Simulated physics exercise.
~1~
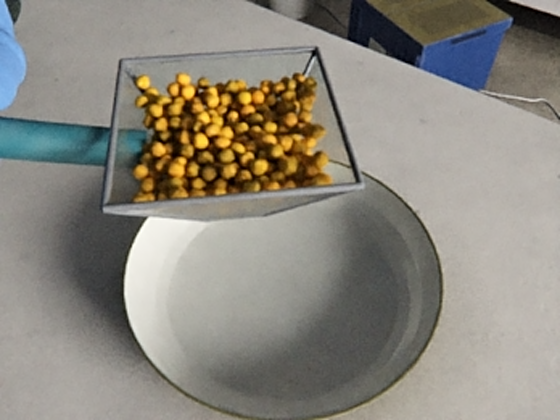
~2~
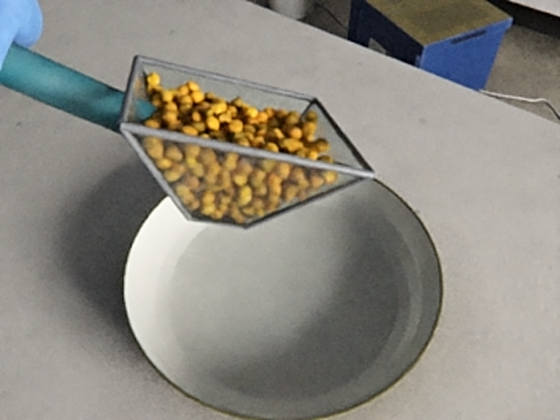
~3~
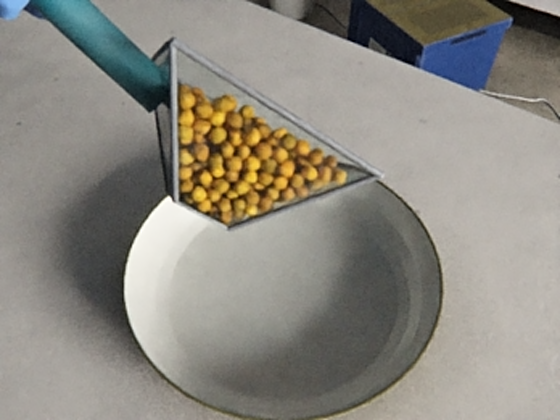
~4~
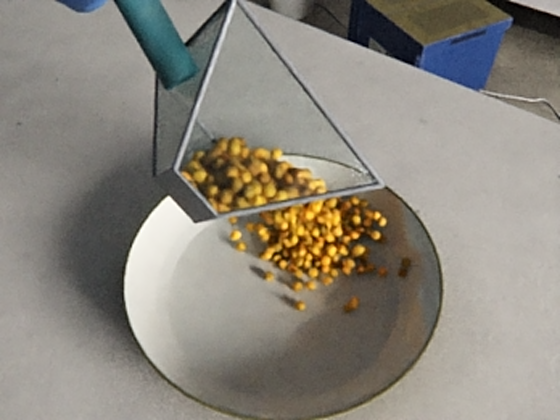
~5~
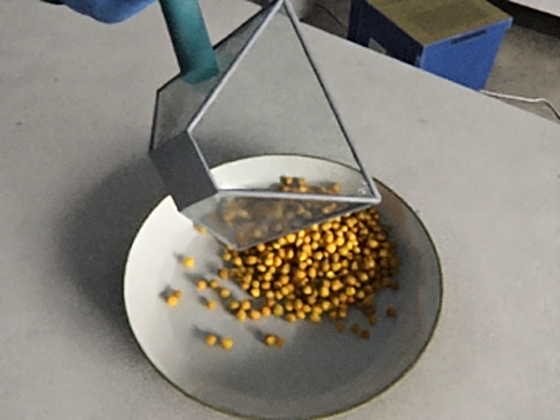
The clip opens with a clear, flaring scoop full of small yellow-orange kernels, held by a teal handle above an empty, round white pan on a grey surface. A blue-gloved hand at the upper left raises the handle, and the scoop begins to tip down toward the right. As it tilts further, the kernels stay heaped inside its pointed front. Then the scoop steepens and the kernels pour over its lower edge, spilling into the pan. At the end the scoop is steeply tipped, and the kernels lie spread across the pan, thickest toward the right, with a few scattered at the left.
